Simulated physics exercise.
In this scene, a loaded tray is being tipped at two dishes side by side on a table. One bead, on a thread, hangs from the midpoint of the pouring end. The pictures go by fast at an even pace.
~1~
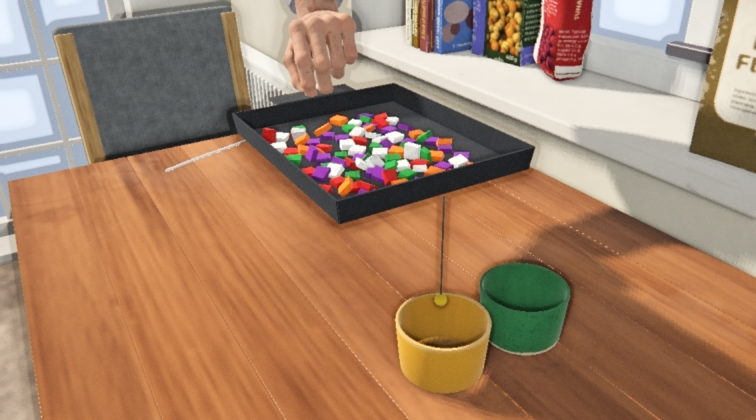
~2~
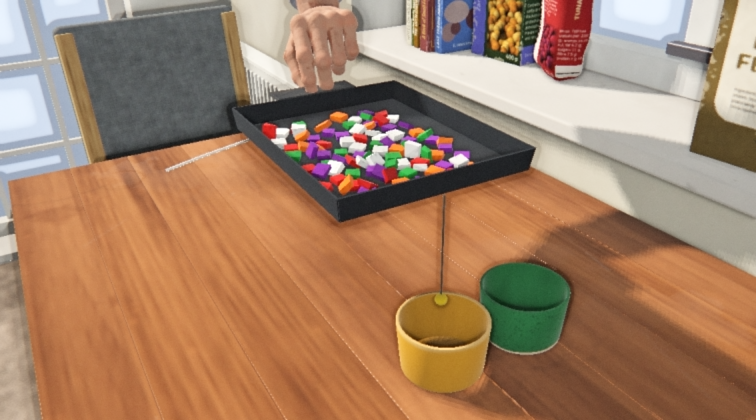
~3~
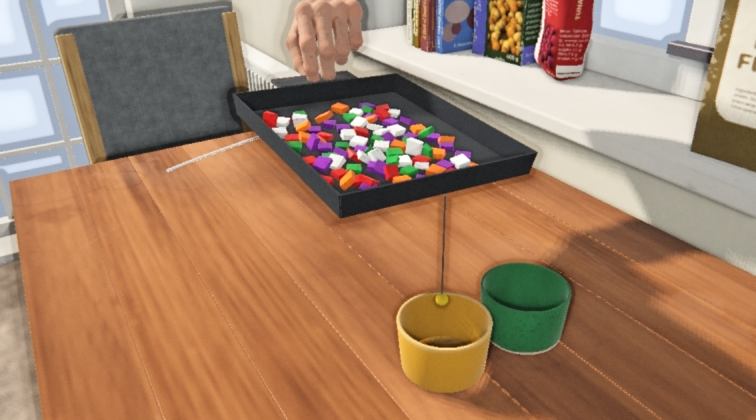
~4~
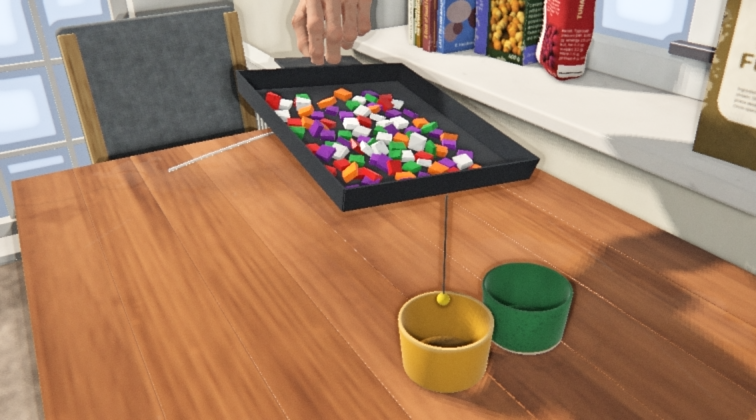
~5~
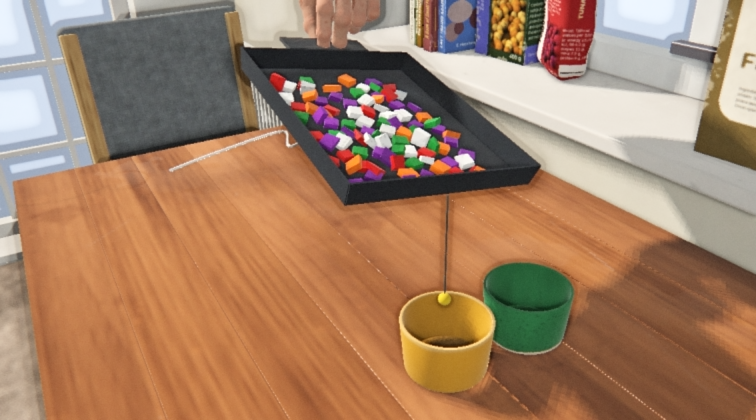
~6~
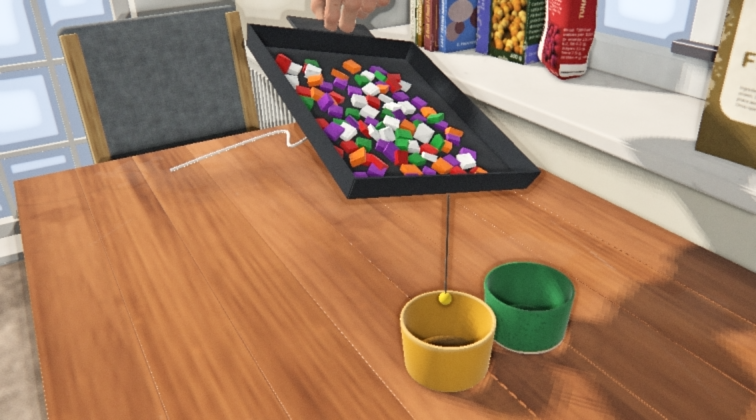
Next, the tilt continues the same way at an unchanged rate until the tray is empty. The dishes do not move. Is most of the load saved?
Well, most of the load lands in the dishes, as it turns out.
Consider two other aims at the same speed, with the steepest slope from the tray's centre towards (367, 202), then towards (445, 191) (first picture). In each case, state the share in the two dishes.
In turn, 0 percent and then 20 percent.
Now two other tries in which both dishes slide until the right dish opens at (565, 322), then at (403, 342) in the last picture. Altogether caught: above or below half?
So that's a lesser portion the first time round, a lesser portion the second.
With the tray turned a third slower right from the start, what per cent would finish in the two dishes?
Result: About 70 per cent.
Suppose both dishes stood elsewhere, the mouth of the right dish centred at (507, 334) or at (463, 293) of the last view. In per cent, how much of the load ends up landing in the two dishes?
The first gives 10 %, the second 30 %.
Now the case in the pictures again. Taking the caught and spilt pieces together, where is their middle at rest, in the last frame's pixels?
The centre ends up roughly at (518, 319).
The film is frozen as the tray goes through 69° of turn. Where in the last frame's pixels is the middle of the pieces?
Near the pixel (480, 159).
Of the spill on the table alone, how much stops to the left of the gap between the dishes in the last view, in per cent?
It comes to 50 per cent or so.
Just after the last frame, tray tipped steeply; almost all on the tray; just a few in the air.
A moment on, tray tipped past a quarter turn; roughly a third on the tray; just a few in the left dish; roughly a third in the right dish; about a tenth outside both; roughly a quarter in the air.
Further on, tray tipped past a quarter turn; just a few in the left dish; roughly two thirds in the right dish; roughly a quarter outside both.
When it is over, tray tipped past a quarter turn; just a few in the left dish; roughly two thirds in the right dish; roughly a quarter outside both.
